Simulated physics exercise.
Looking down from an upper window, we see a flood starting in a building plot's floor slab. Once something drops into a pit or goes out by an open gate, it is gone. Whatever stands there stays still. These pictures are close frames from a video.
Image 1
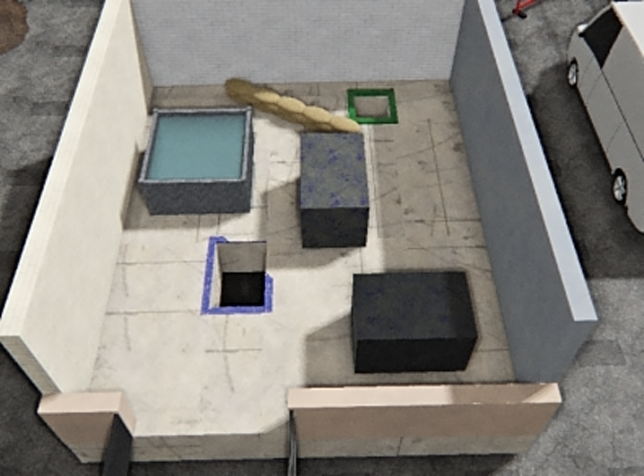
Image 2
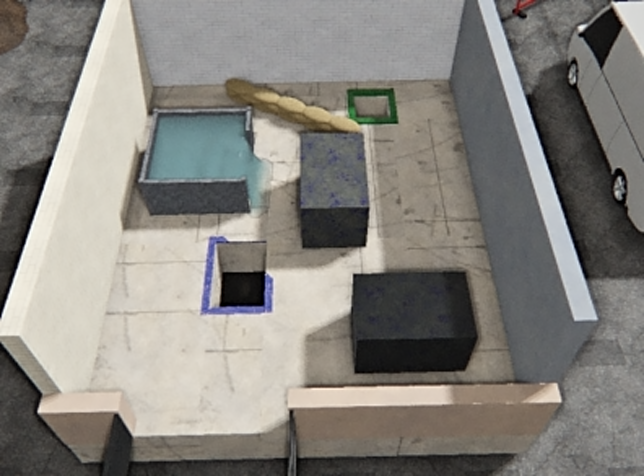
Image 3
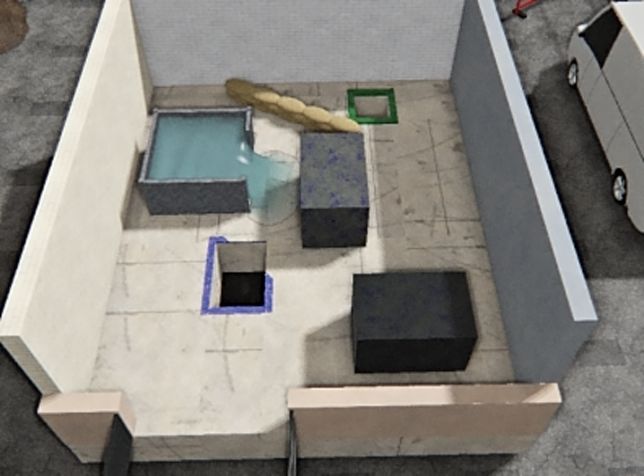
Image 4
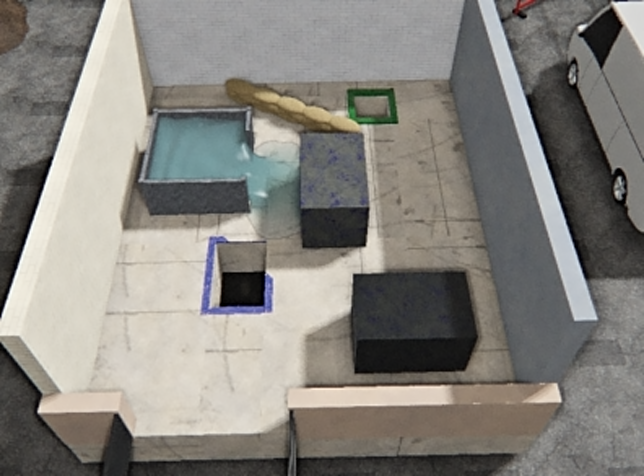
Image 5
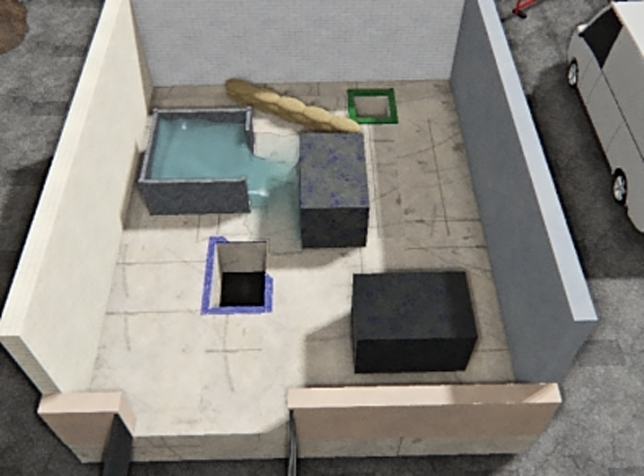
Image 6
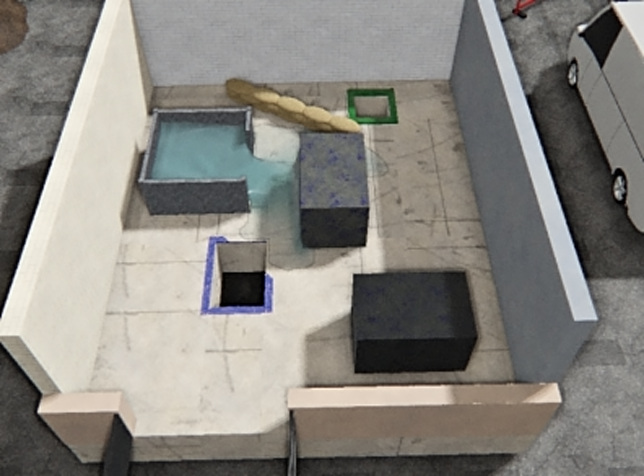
Water pours from the right side of the tank and spreads across the floor around the blue-speckled block.
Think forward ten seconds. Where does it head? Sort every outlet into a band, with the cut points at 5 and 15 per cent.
Final shares: The gate 5 to 15 %; the blue pit over 15 %; the green pit under 5 %.
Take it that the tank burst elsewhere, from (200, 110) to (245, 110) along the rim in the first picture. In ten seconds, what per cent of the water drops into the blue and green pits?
Blue 6 %, green 2 %.
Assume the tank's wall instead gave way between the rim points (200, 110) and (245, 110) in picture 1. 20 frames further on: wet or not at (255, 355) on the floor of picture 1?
Untouched.
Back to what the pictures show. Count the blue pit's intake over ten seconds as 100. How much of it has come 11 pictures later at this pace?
I'd put it at 35 percent.
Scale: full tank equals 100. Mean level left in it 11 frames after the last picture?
My figure is about 38 in a hundred.
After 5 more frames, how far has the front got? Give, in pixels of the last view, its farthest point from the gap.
The wet edge reaches furthest near (455, 130).
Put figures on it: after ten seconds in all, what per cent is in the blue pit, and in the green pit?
Roughly 28 %, then roughly 0 %.
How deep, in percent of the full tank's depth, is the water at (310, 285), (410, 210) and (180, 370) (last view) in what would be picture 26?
Estimate: 4, 2, 0 %.
A moment on, water covers 20 % of the floor; the gate 0 %, the blue pit 3 %, the green pit 0 %.
Next, water covers 35 % of the floor; the gate 1 %, the blue pit 10 %, the green pit 0 %.
Then, water covers 50 % of the floor; the gate 5 %, the blue pit 16 %, the green pit 0 %.
Later, water covers 65 % of the floor; the gate 8 %, the blue pit 22 %, the green pit 0 %.
In the end, water covers 85 % of the floor; the gate 13 %, the blue pit 27 %, the green pit 0 %.
